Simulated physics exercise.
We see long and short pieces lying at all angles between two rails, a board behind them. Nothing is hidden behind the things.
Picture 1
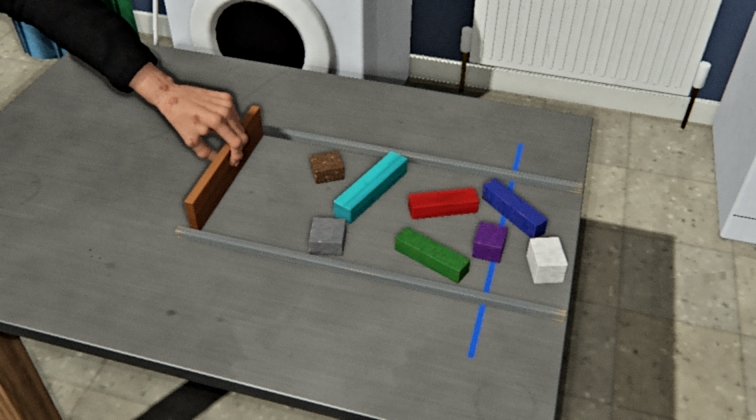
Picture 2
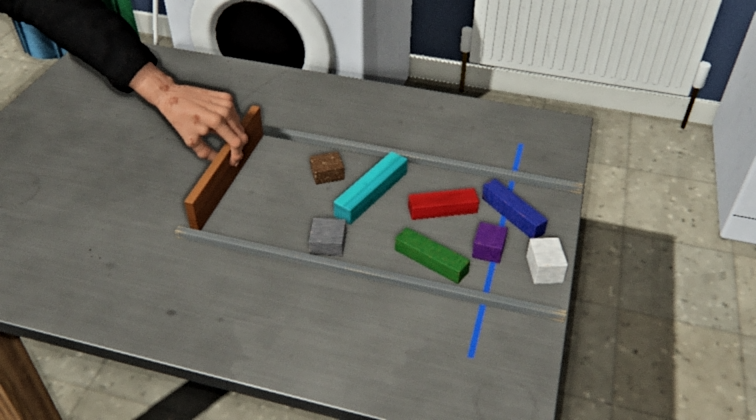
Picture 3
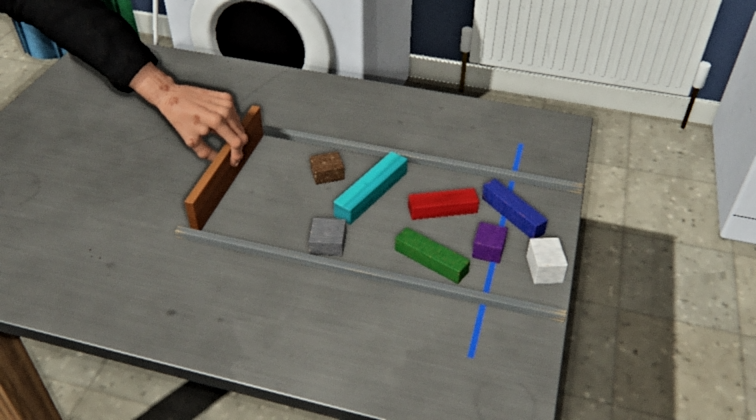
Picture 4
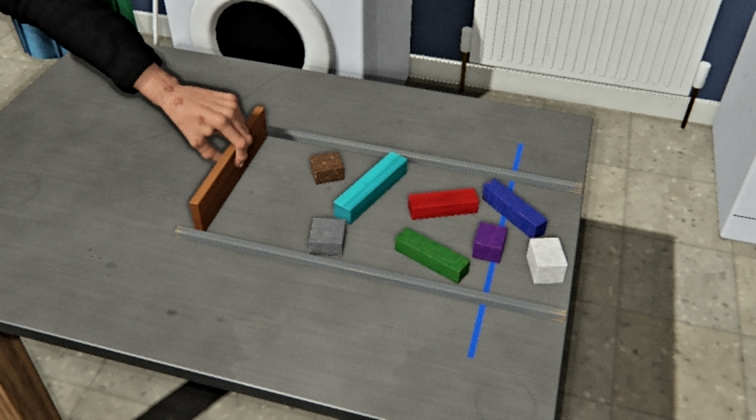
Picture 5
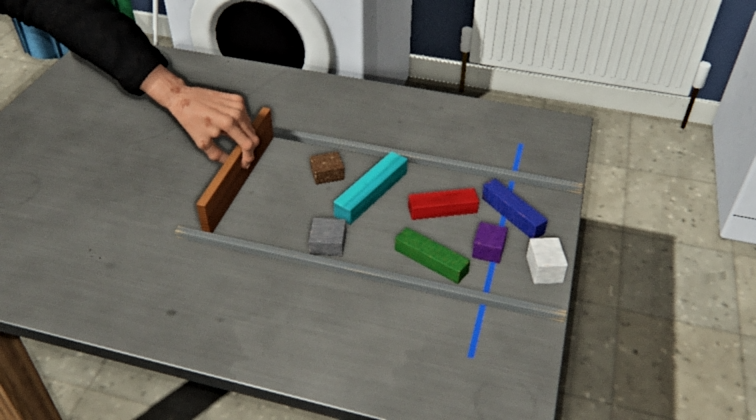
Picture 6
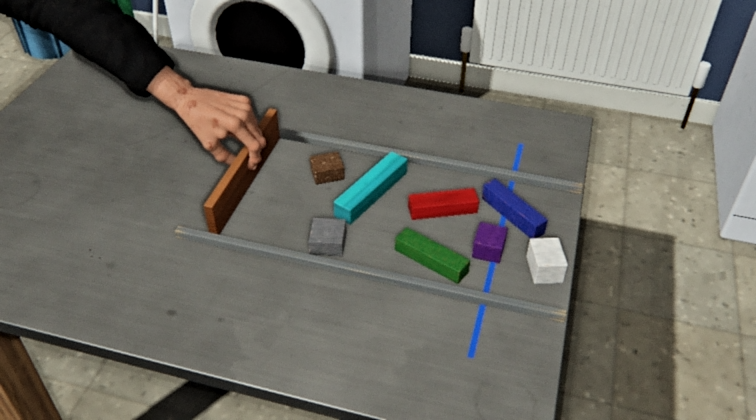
A hand in a dark sleeve holds an upright orange-brown board at the left of a grey tabletop, seen from above at an angle, with a white radiator behind. Between two thin rails lie brown and grey blocks, turquoise, red and green bars, and, near a blue line, blue, purple and white pieces. The hand slides the board slightly rightward, while the pieces and camera stay still.
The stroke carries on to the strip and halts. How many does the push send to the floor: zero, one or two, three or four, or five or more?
In the end the number that fall off is one or two.
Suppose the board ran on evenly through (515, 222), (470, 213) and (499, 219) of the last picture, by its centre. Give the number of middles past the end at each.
In that order 3, 0 and 1.
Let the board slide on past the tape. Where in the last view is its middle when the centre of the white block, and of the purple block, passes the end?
At (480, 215) for the white block; at (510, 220) for the purple block.
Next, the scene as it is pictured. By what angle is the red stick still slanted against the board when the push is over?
About 30°.
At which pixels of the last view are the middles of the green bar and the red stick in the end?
First (564, 291), then (555, 243).
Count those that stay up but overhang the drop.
4 of them.
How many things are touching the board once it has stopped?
3 of them.
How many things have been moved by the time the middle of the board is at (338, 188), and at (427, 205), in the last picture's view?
At the one place 3, at the other 7.
A little later, none off yet; white block at rest near (546, 261); blue bar at rest near (514, 209); purple block at rest near (490, 242).
When it is over, the number that fall off is one or two; down, white block.
